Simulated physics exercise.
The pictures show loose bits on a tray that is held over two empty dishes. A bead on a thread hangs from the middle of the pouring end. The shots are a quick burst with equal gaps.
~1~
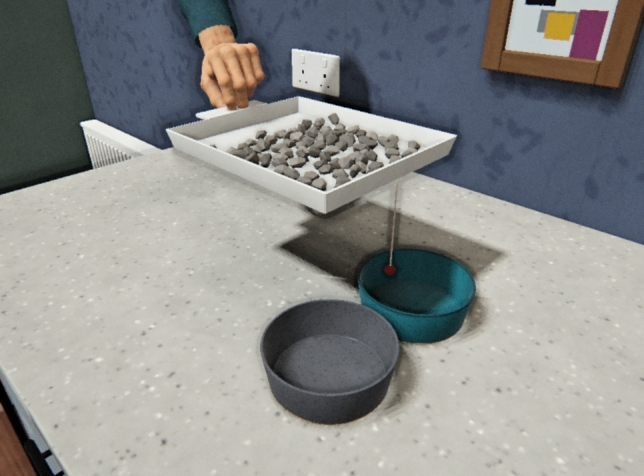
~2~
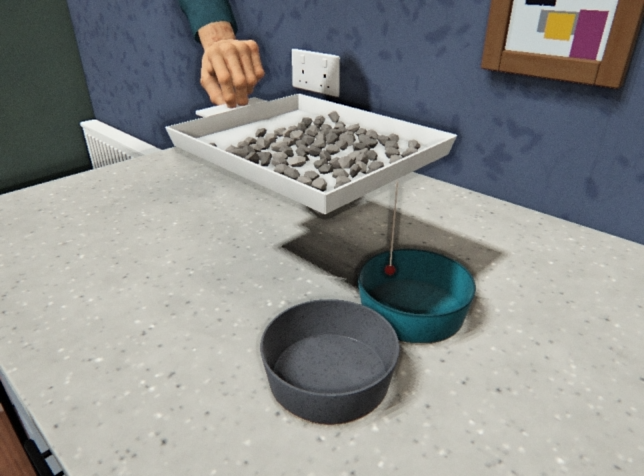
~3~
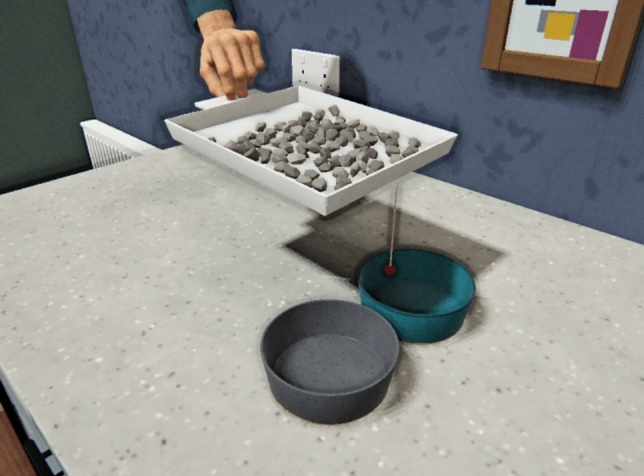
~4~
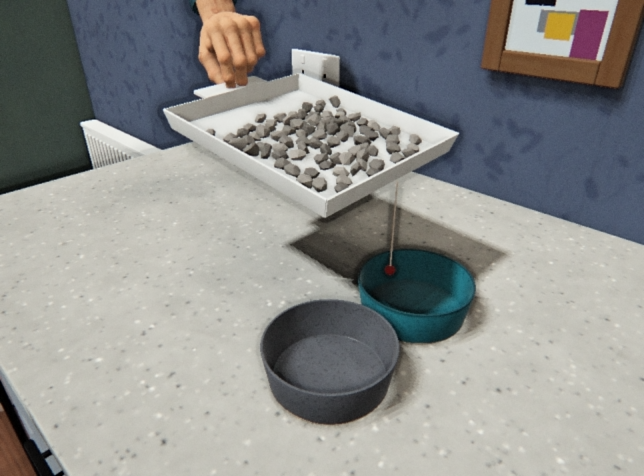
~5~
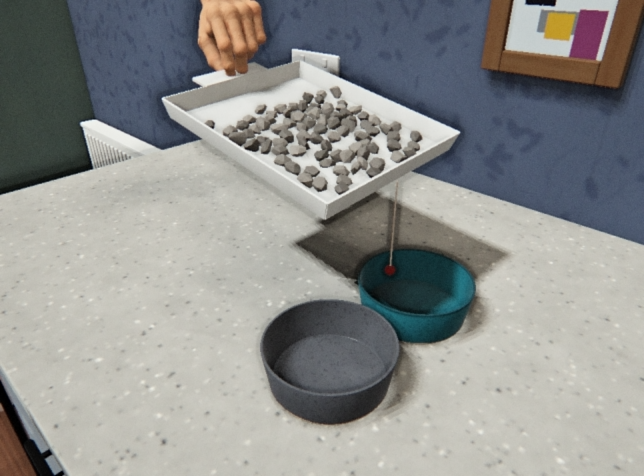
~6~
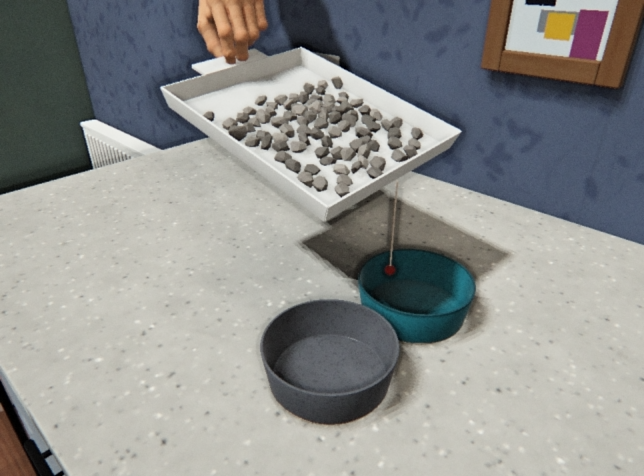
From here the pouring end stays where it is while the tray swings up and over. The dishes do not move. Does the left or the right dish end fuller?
Fuller: The left dish.
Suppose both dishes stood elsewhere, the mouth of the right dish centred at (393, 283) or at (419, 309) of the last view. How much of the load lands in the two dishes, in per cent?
Roughly 60 per cent, and 80 per cent.
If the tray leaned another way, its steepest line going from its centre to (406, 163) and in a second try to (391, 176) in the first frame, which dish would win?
At the first place the right one, at the second the dish on the right.
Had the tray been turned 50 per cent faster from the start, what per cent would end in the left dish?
About 60 per cent.
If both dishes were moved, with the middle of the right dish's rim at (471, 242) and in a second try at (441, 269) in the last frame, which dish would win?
In turn: The left one; the left-hand dish.
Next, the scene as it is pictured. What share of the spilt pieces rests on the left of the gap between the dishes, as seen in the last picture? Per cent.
Near 0 %.
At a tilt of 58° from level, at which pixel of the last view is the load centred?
Around (359, 142).
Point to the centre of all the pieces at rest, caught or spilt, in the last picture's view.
At about (361, 367).
Soon after the last picture, tray tipped steeply; all on the tray.
A little later, tray tipped right over; about two thirds on the tray; a small part in the left dish; a stray few in the right dish; a small part outside both; about a quarter in the air.
Later still, tray tipped past a quarter turn; about half in the left dish; about a quarter in the right dish; about a quarter outside both.
At rest, tray tipped past a quarter turn; about half in the left dish; about a quarter in the right dish; about a quarter outside both.
